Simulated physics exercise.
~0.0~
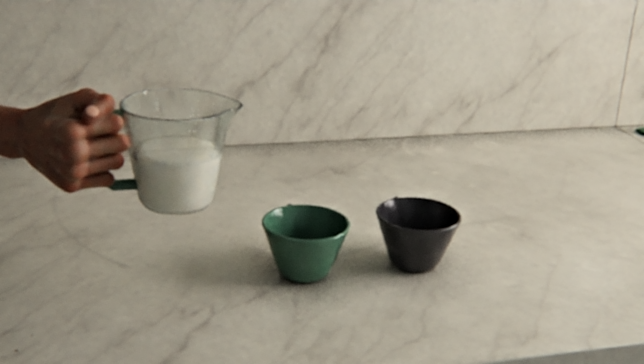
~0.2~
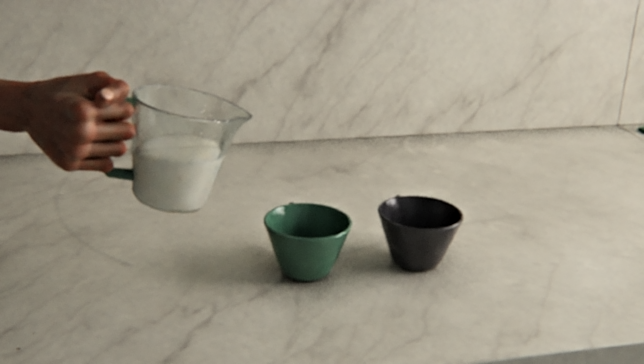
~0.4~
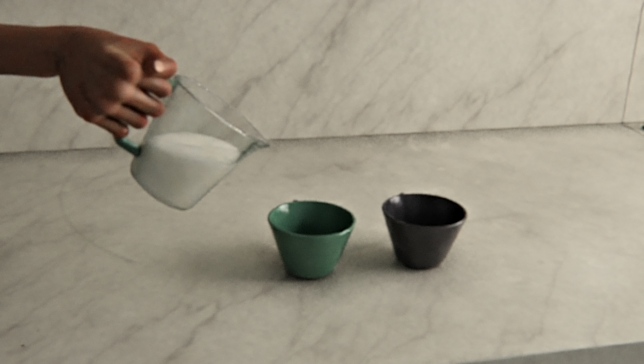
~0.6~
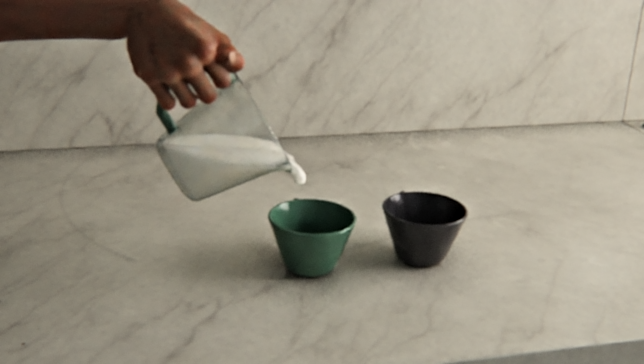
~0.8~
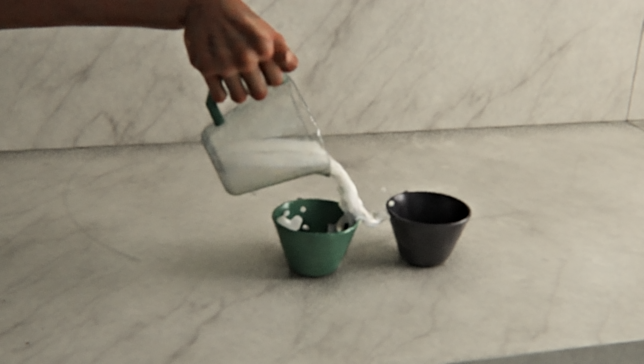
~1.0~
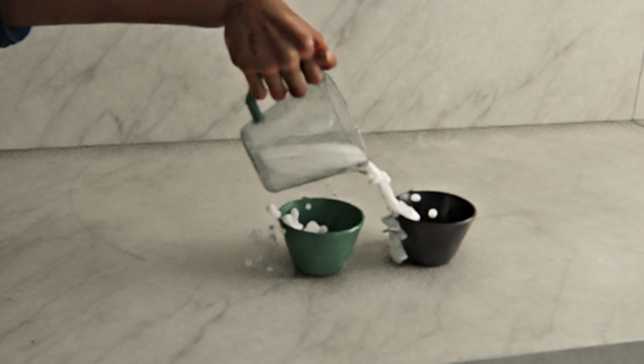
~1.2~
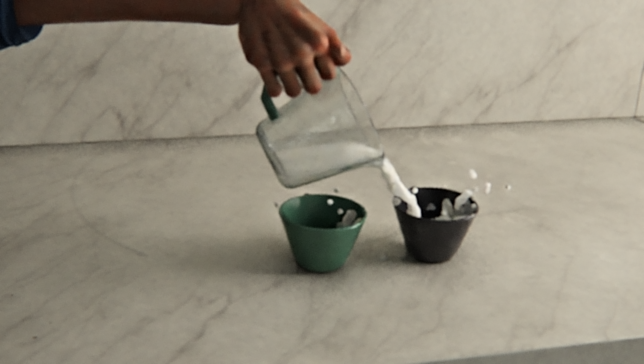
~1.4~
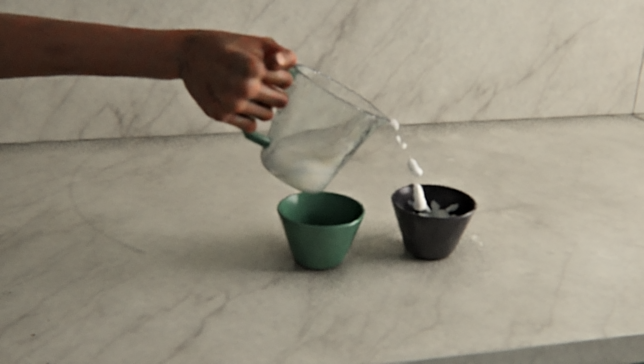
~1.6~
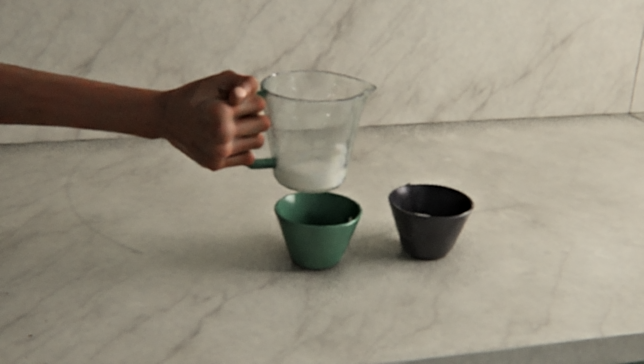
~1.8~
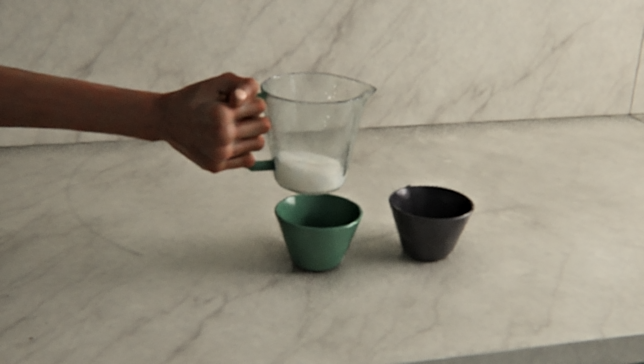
At first, a hand holds a clear jug of milk by its handle, to the left of a green cup and a dark cup on a marbled worktop. The hand moves right and tips the jug steadily until milk spills from the spout. The milk falls toward the green cup, splashing around its rim, and the stream then crosses to the dark cup as the jug keeps moving right. Drops scatter around the dark cup before the jug tilts back and the stream thins. Finally, the hand holds the jug upright above the green cup, with a little milk left inside.
